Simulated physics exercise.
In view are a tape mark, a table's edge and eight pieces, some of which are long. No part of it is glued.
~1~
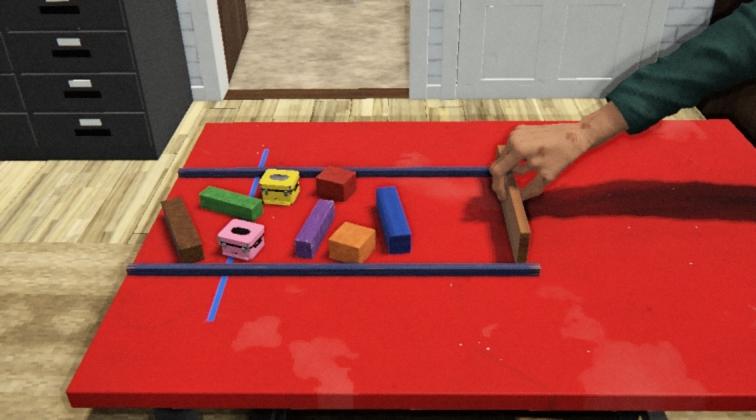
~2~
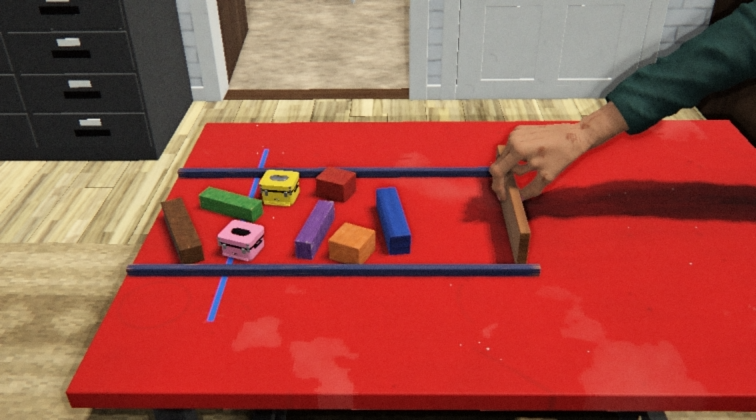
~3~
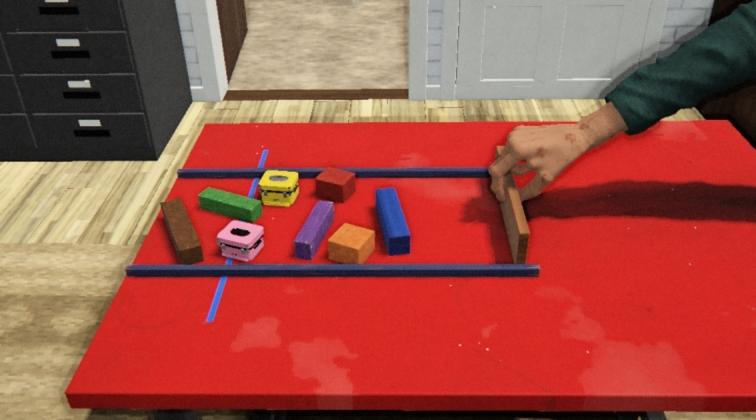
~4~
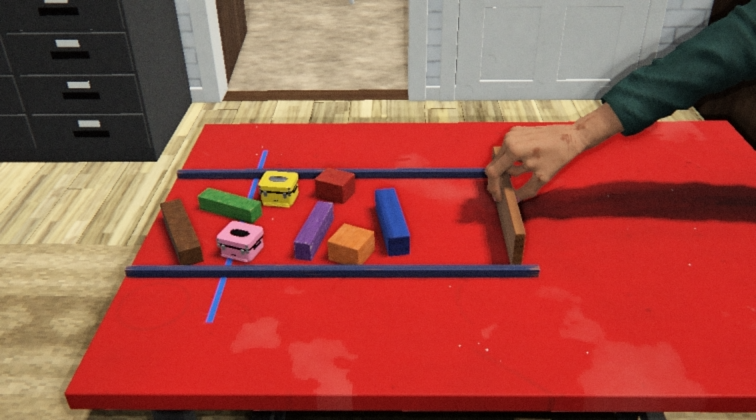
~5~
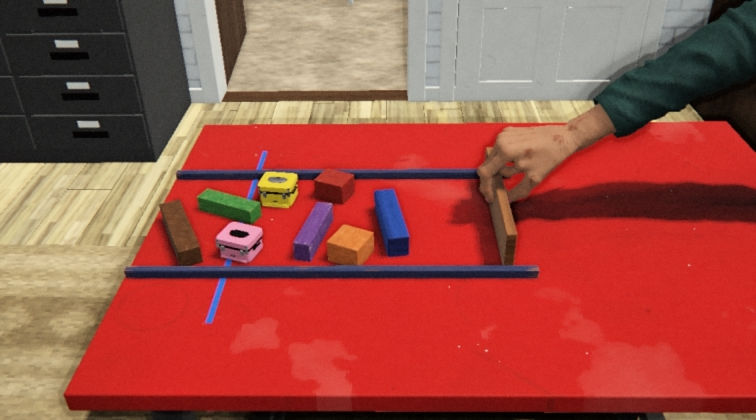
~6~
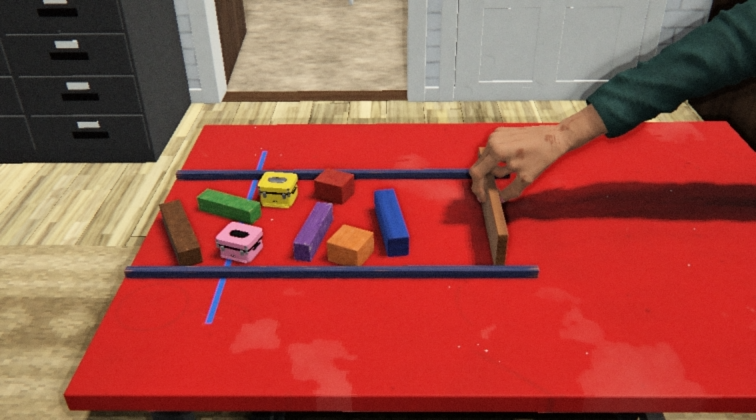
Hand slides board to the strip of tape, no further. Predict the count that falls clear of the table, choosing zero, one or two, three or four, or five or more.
Watch it: Hardly any - one or two - go plunging down.
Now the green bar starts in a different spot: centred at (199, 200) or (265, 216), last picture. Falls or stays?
In order, hangs on; hangs on.
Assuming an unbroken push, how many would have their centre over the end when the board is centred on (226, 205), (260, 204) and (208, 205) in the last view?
In order of the places given, that's 1, 0 and 3.
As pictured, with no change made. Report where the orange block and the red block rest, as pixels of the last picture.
Close to (189, 252); the other close to (233, 190).
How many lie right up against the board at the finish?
Looks like 2 of them, all told.
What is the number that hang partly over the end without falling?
Expected count: 1.
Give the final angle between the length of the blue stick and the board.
Misalignment: Close to 0°.
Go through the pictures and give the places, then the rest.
In the first frame, brown bar (182, 229); green bar (231, 204); pink case (243, 241); board (511, 202); tape (244, 220).
In the second frame, green bar (231, 204); purple bar (316, 229).
In the third frame, pink case (242, 242); red block (336, 185).
In the fourth frame, brown bar (181, 231); yellow case (279, 189).
In the fifth frame, green bar (229, 206); board (499, 204).
In the sixth frame, brown bar (180, 232); green bar (229, 206); pink case (241, 243); board (490, 204); tape (242, 222).
Soon after, none off yet; brown bar at rest near (180, 232); green bar at rest near (229, 206); pink case at rest near (241, 243).
Then, none off yet; brown bar at rest near (179, 233); green bar at rest near (229, 206); pink case moved about its own width near (220, 241).
At rest, the number that fall off is one or two; fallen, brown bar.
